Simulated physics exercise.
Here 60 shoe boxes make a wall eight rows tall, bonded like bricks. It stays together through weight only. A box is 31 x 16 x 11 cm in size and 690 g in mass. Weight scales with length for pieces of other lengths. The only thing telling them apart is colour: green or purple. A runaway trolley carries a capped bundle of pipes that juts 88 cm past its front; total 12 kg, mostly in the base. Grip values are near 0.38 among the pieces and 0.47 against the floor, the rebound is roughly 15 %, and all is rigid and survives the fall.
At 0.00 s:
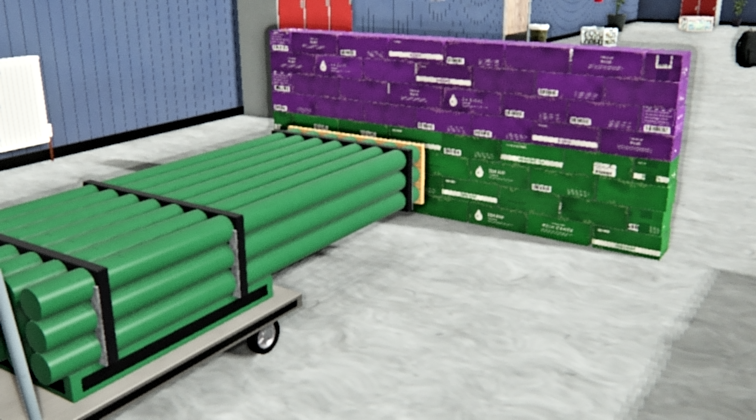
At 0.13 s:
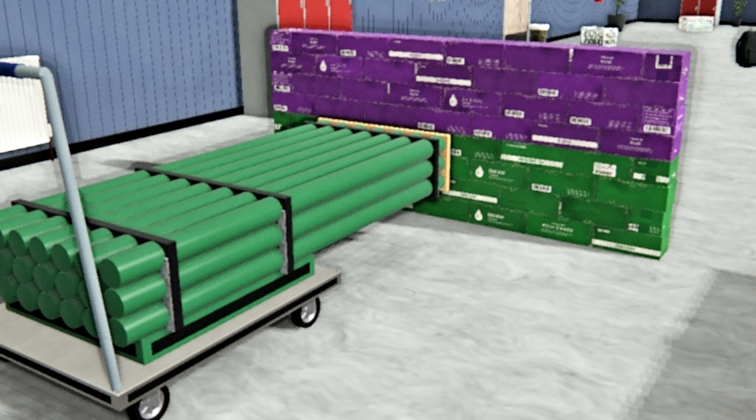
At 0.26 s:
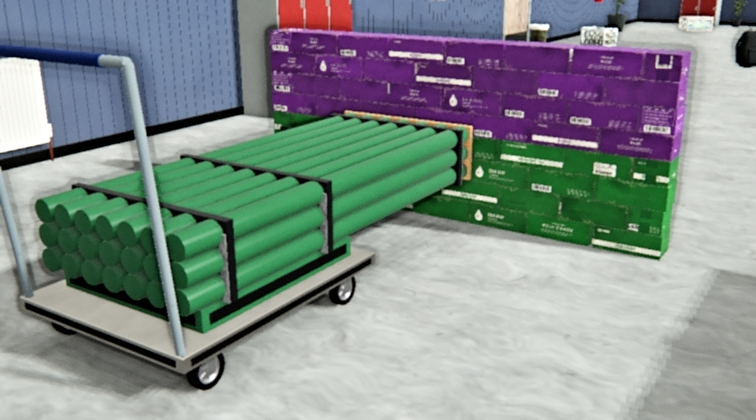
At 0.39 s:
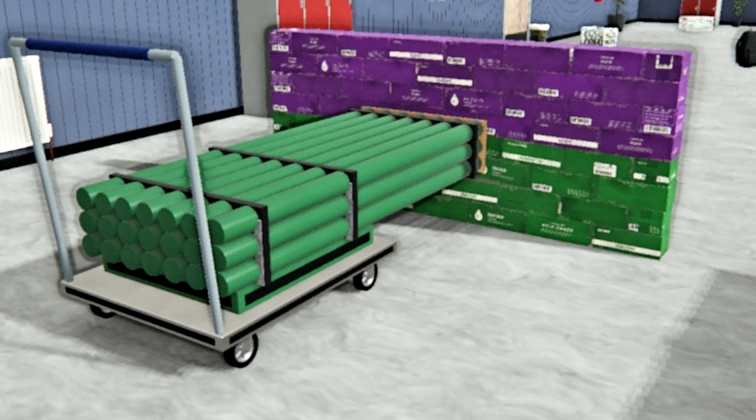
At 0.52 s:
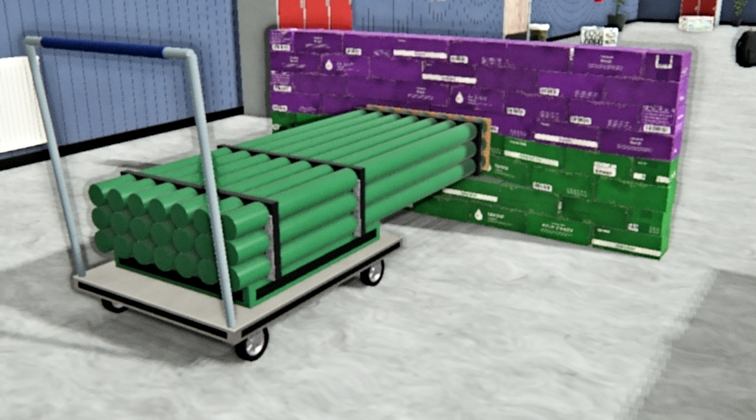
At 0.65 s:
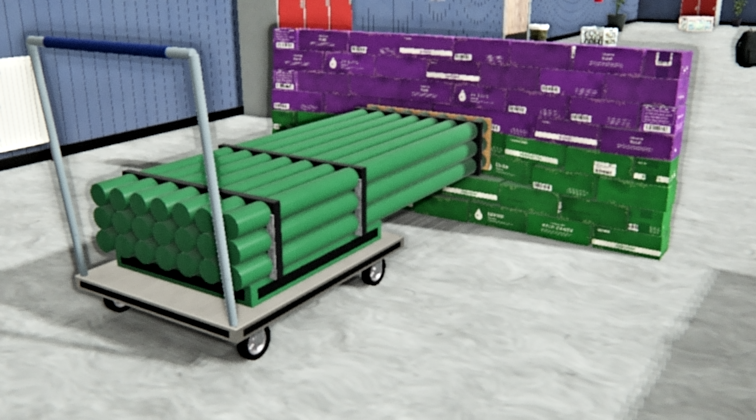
A flat trolley stacked with long green tubes rolled rightward and pushed its front end into a wall of purple and green boxes, shifting some slightly, then slowed while the wall stayed upright.
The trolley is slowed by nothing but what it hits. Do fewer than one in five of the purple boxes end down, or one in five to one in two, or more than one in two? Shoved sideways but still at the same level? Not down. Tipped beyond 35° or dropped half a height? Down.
It is more than one in two.
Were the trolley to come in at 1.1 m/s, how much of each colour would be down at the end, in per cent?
The green would finish 0 in a hundred down, the purple 0 in a hundred.
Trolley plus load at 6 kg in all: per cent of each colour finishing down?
You'd get green 0 and purple 0 percent.
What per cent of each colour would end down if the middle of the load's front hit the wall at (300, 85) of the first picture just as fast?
Down at the end: Green 0%, purple 30%.
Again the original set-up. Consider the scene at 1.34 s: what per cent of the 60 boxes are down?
5 %.
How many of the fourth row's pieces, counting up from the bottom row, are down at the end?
6.
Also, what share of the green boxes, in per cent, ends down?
Green: 40 per cent.
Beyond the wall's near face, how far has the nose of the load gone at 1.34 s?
15 cm past it.
By 1.34 s, load 13 cm past the wall's line, stopped; 4 of the 30 purple boxes down (4 of 60 in all colours); top purple box tilted 23°.
By 1.66 s, load 13 cm past the wall's line, stopped; 28 of the 30 purple boxes down (39 of 60 in all colours); top purple box tilted 63°, 15 cm lower.
When it is over (3.3 s), load 13 cm past the wall's line, stopped; 28 of the 30 purple boxes down (39 of 60 in all colours); top purple box on its side; top green box unmoved. That is 93 per cent. In pixels of the last frame, middles, top green box near (604, 161).
